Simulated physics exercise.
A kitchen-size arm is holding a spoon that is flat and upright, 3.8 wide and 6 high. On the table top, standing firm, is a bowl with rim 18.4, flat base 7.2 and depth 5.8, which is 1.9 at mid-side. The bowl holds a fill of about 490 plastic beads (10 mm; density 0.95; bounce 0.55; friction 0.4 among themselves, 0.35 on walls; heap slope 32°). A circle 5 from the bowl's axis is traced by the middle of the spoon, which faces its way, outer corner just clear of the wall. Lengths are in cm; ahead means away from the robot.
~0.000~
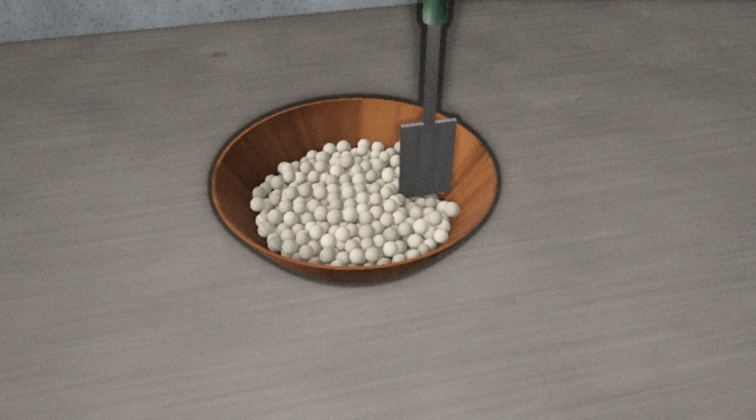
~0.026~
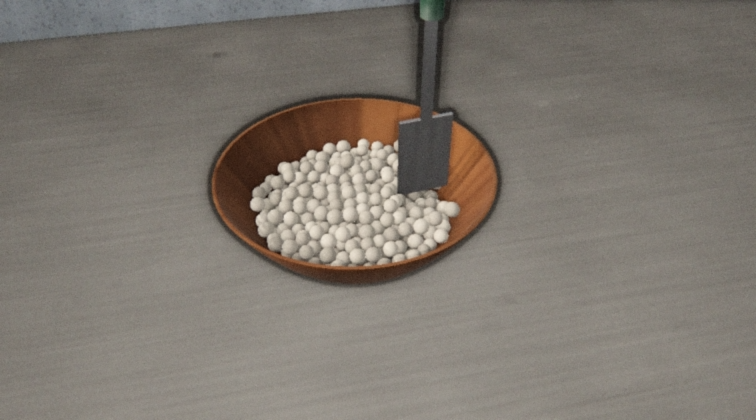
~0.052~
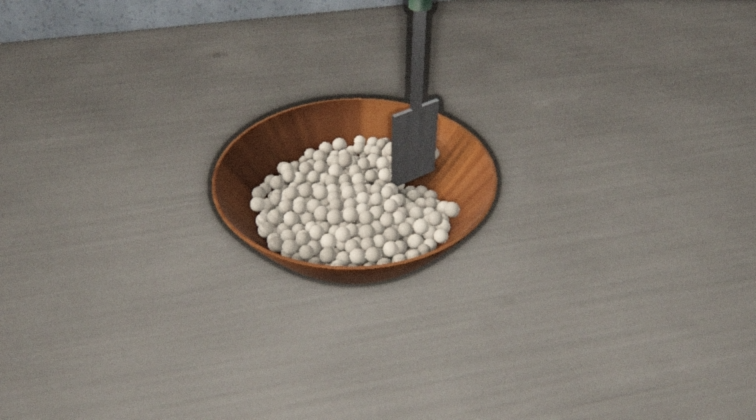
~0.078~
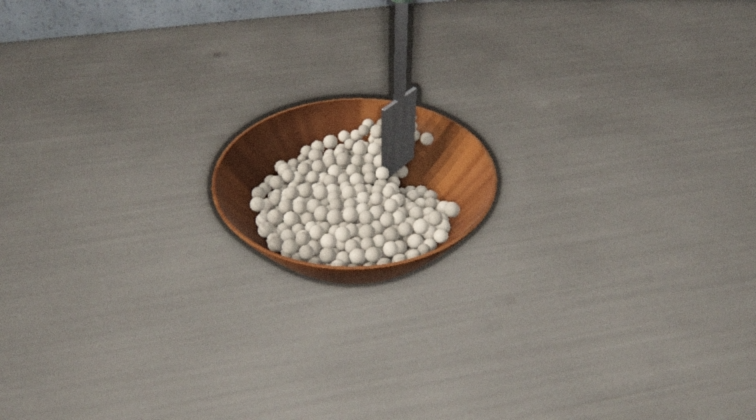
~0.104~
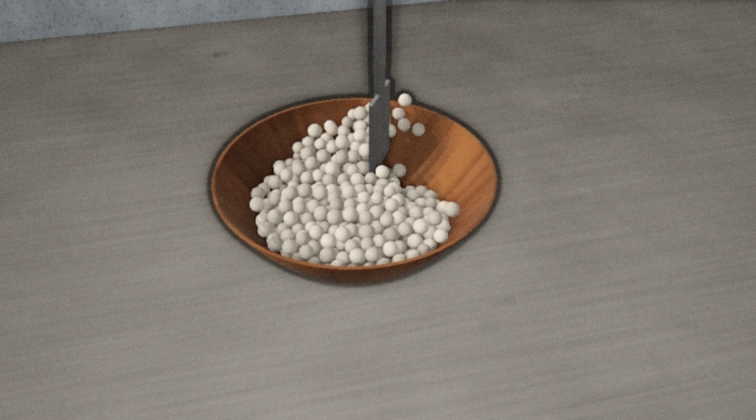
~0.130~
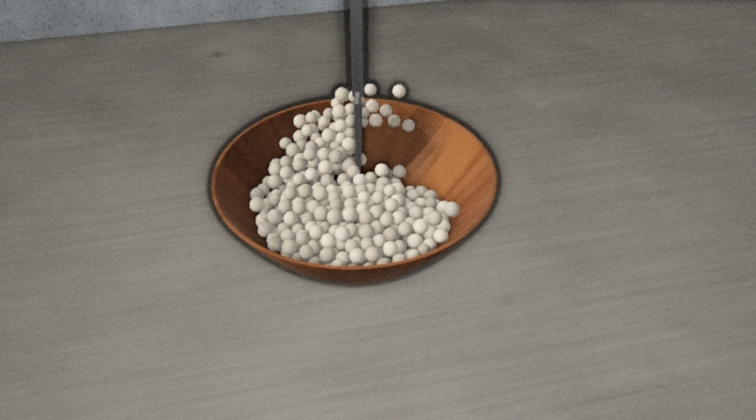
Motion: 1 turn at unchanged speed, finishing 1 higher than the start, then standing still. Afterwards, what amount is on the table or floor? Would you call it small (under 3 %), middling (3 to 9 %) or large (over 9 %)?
I would call it large.
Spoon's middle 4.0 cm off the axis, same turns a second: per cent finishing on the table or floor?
That would come to roughly 15 percent.
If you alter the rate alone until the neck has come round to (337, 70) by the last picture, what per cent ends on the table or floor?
I'd say near 20 per cent.
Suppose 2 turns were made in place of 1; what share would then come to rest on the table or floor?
Roughly 20 percent would end up there.
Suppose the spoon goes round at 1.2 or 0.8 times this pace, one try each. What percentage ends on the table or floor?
15 % and 10 %.
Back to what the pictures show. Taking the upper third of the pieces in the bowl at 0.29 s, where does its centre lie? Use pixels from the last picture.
Roughly at (307, 219).
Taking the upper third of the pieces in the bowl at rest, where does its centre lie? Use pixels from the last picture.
Somewhere close to (381, 199).
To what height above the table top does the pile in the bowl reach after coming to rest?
I'd say close to 5.0 centimetres.
After 0.29 s, 184° round, highest piece 9 above the table; 471 in the bowl, 8 on the table or floor, 15 in flight or on the tool.
After 0.45 s, 292° round, highest piece 9 above the table; 441 in the bowl, 32 on the table or floor, 21 in flight or on the tool.
After 0.73 s, 0° round, highest piece 5 above the table; 419 in the bowl, 75 on the table or floor.
After 1.43 s, 0° round, highest piece 5 above the table; 419 in the bowl, 75 on the table or floor.
In the end, 419 in the bowl, 75 on the table or floor. That is 15 % on the table or floor.
